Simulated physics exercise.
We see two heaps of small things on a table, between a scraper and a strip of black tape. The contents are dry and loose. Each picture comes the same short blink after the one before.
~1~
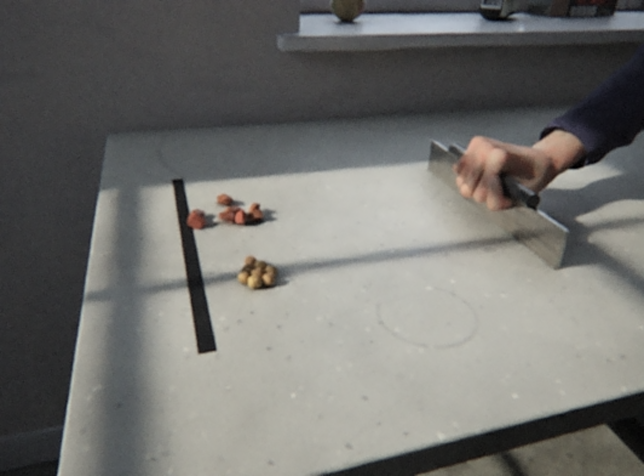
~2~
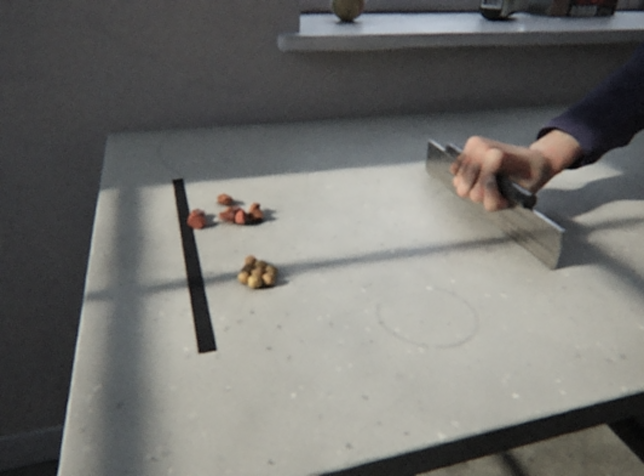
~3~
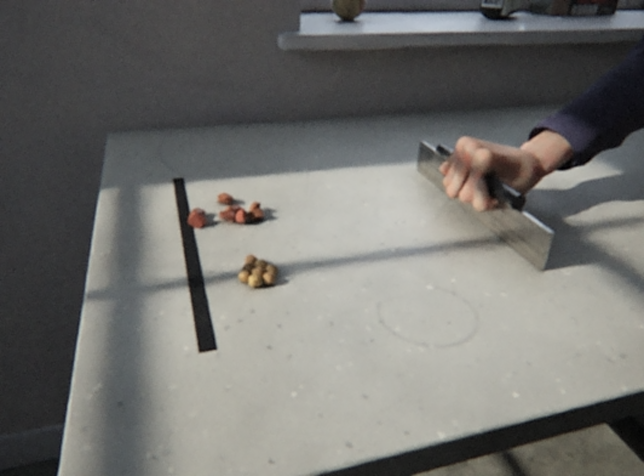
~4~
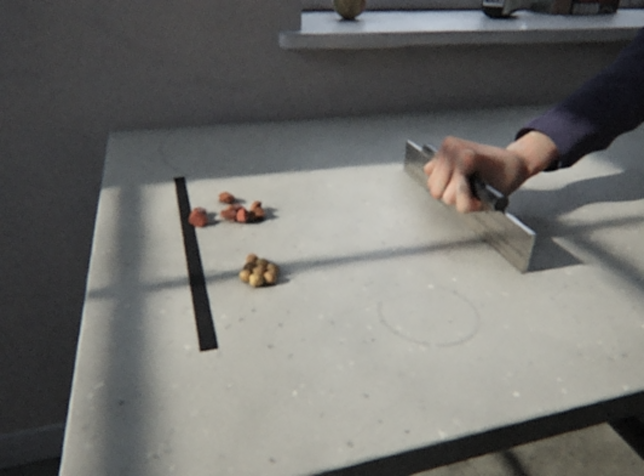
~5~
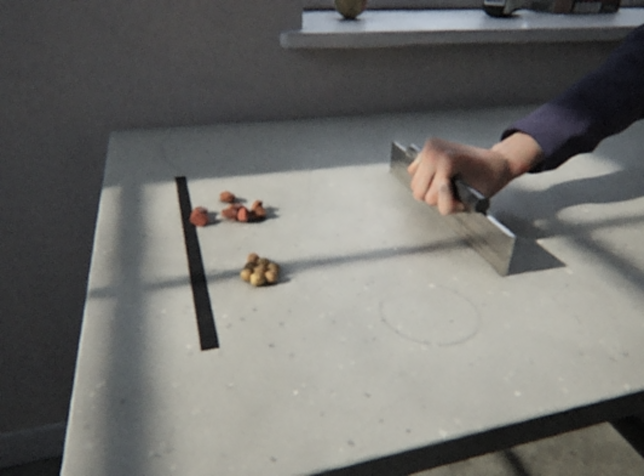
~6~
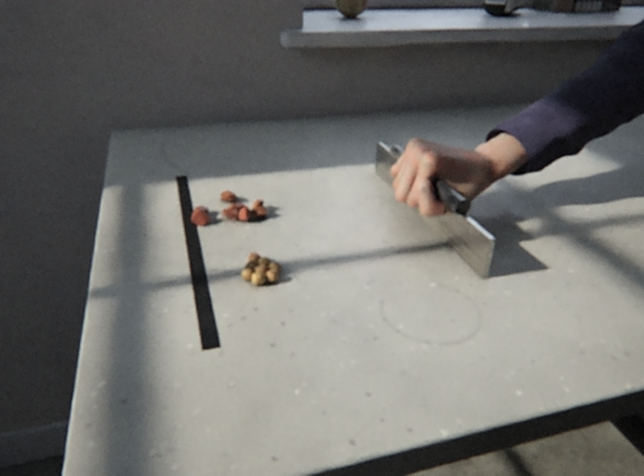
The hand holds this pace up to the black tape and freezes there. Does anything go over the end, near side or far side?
The front portion sends some to the floor; the back portion keeps clear of the drop.
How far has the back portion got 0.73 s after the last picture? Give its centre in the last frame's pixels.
Near (156, 219).
Then, 0.36 s on from there, scraper still moving, near (303, 194); front portion all on the table, its front near (248, 274); back portion all on the table, its front near (201, 217).
Then, 0.73 s on from there, scraper stopped at the black tape; front portion all on the table, its front near (116, 272); back portion all on the table, its front near (137, 222).
Then, 1.01 s on from there, scraper stopped at the black tape; front portion the whole lot over the edge; back portion all on the table, its front near (131, 223).
In the end, scraper stopped at the black tape; front portion the whole lot over the edge; back portion all on the table, its front near (131, 223).
